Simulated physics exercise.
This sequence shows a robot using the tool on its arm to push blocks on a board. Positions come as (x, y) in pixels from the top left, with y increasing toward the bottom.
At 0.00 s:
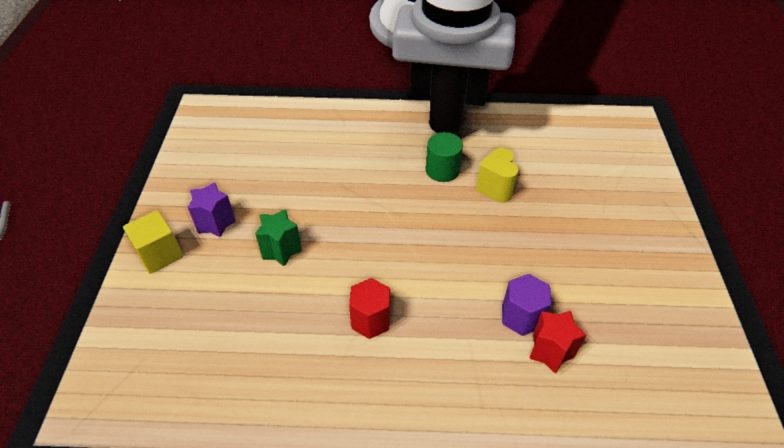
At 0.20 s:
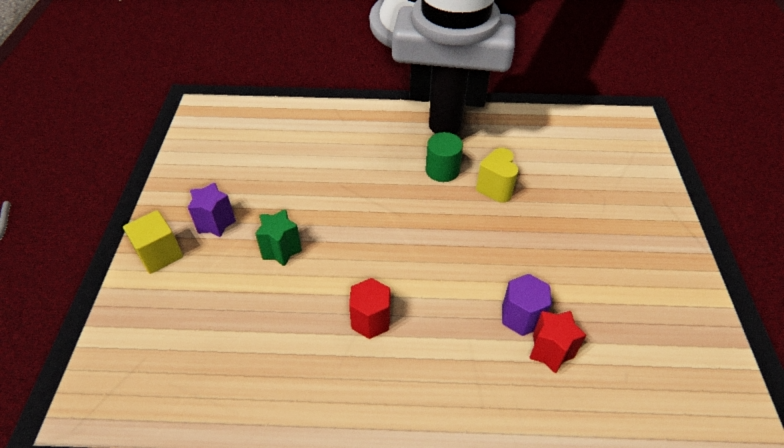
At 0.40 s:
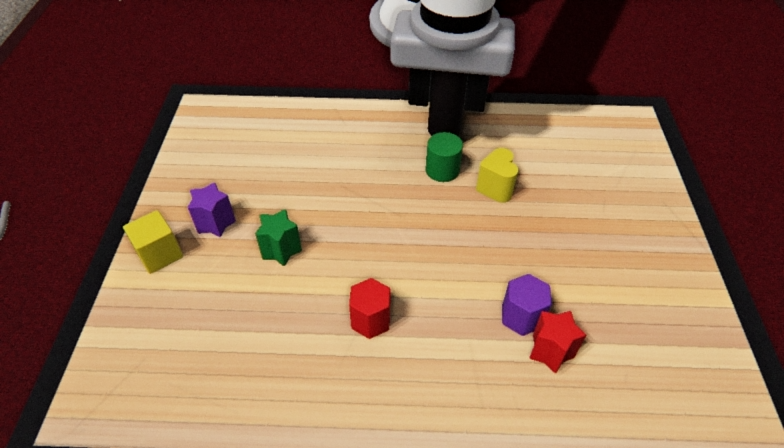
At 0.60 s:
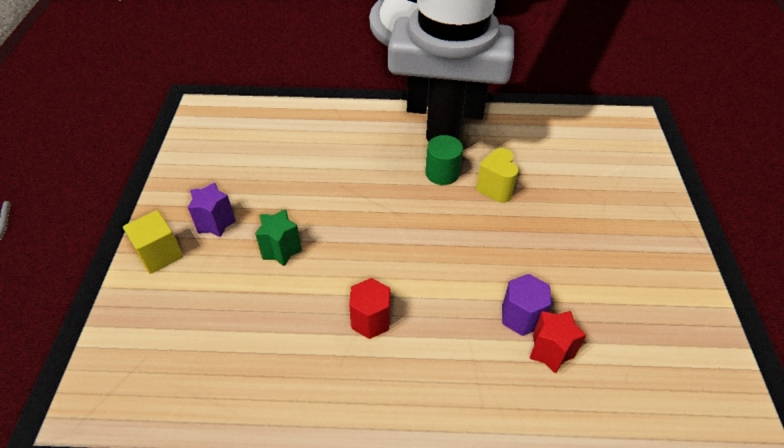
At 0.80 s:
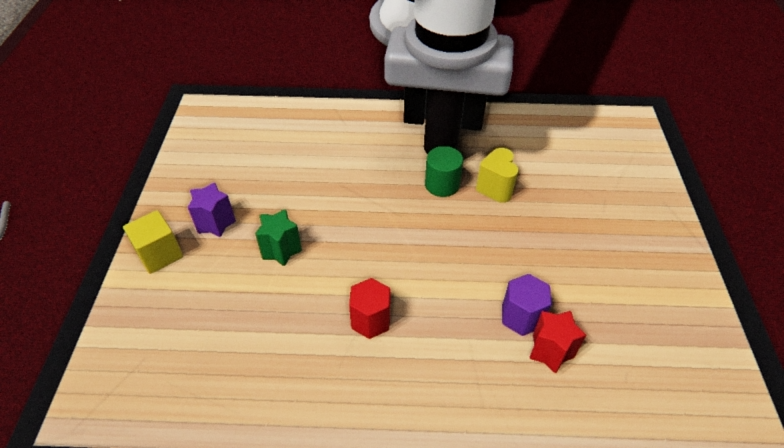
A robot arm hovered almost still at the top of a wooden board scattered with colored blocks, then moved slightly down and pushed the green cylinder a short way, leaving it beside the yellow heart.
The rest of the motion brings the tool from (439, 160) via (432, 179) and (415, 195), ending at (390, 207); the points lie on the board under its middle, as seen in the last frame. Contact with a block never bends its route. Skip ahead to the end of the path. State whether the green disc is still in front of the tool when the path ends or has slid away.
Shed along the way.
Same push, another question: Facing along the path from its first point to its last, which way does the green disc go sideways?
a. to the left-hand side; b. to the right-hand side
I choose a.
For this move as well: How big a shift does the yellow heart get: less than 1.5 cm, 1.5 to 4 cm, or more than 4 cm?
It ends under 1.5 cm away.
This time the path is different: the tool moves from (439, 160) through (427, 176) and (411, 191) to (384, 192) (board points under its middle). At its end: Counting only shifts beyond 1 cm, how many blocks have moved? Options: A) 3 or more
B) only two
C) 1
My answer is option C.
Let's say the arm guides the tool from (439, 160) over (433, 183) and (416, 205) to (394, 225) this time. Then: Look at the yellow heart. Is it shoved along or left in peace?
Once the path ends, it is where it was.
The first path, step by step. Halfway along, tool (424, 176); green disc (444, 185).
At the end, tool (391, 195); green disc (442, 189); yellow heart not moved.
